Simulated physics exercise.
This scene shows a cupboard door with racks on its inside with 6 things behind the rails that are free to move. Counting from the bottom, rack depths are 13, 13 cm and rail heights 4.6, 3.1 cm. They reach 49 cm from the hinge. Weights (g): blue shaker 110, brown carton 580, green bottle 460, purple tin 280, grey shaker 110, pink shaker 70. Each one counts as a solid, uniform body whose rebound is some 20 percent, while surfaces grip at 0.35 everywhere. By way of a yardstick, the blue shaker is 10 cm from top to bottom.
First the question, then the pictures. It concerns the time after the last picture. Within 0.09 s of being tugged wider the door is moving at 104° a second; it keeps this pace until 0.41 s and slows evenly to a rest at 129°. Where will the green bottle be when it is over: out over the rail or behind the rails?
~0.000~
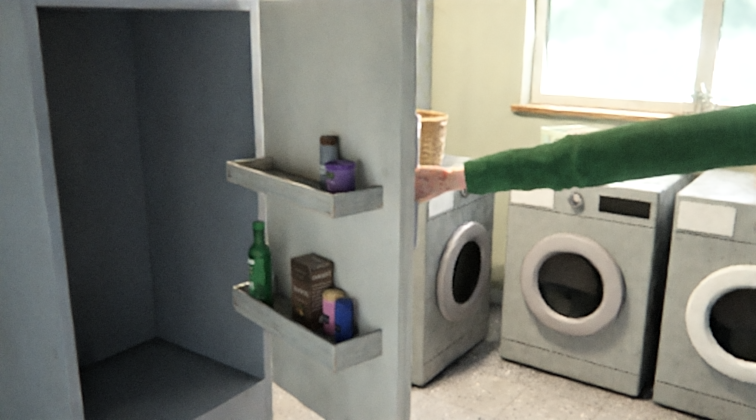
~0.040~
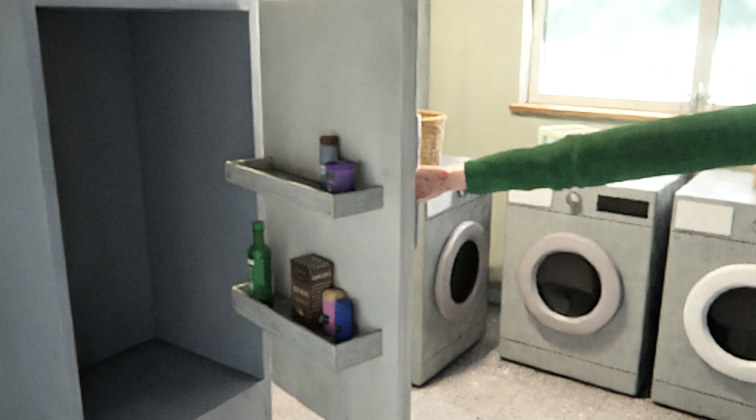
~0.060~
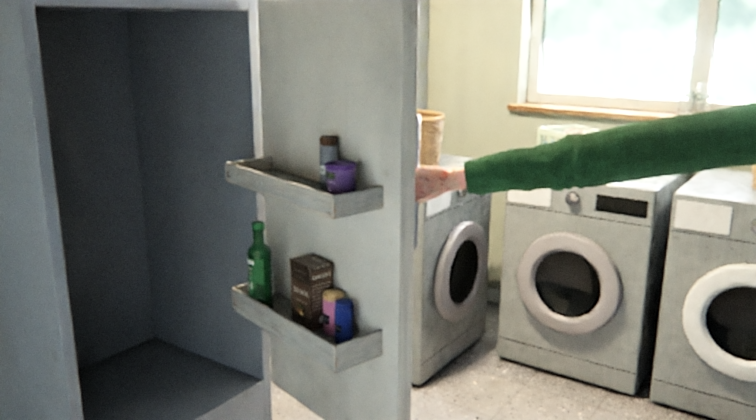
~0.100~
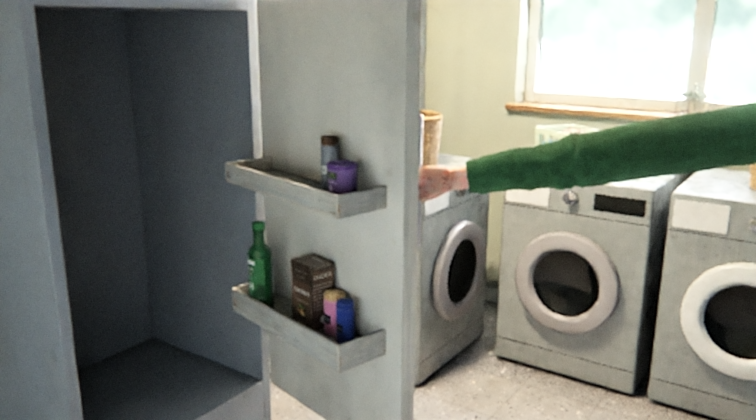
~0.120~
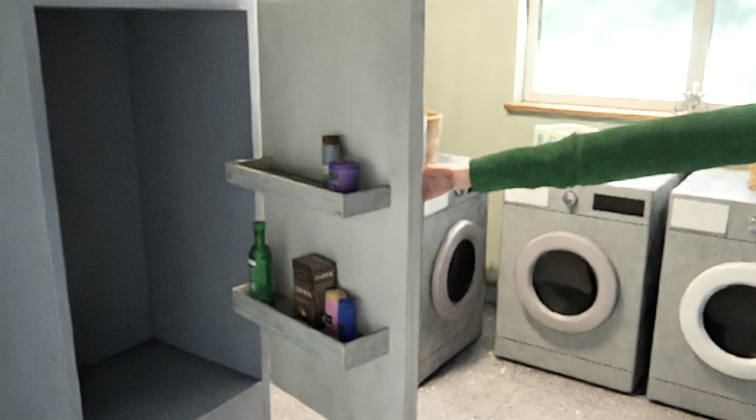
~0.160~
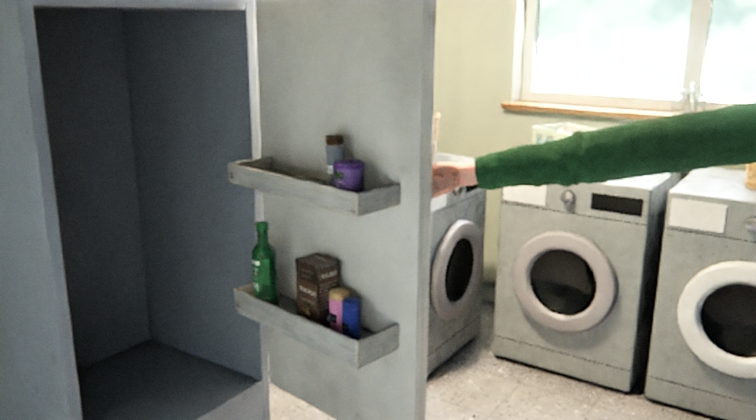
The green bottle will be behind the rails.
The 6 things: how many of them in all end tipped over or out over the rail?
I count 1.
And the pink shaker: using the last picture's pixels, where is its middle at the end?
Its centre ends close to (394, 275) in the last view.
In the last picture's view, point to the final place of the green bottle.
It winds up close to (311, 258).
After 0.26 s, open by 91°; grey shaker 18° off upright; blue shaker moved 5 cm; pink shaker moved 3 cm.
After 0.36 s, open by 102°; grey shaker 35° off upright; blue shaker moved 5 cm; pink shaker moved 3 cm.
After 0.46 s, open by 112°; grey shaker 70° off upright; blue shaker moved 5 cm; pink shaker moved 3 cm.
After 0.66 s, open by 125°; grey shaker on its side; blue shaker moved 5 cm; pink shaker moved 3 cm.
In the end (1.5 s), toppled behind the rails, grey shaker; not toppled but over 5 cm from the start, blue shaker; the other 4 under 5 cm from the start. In the last view, green bottle near (311, 258).
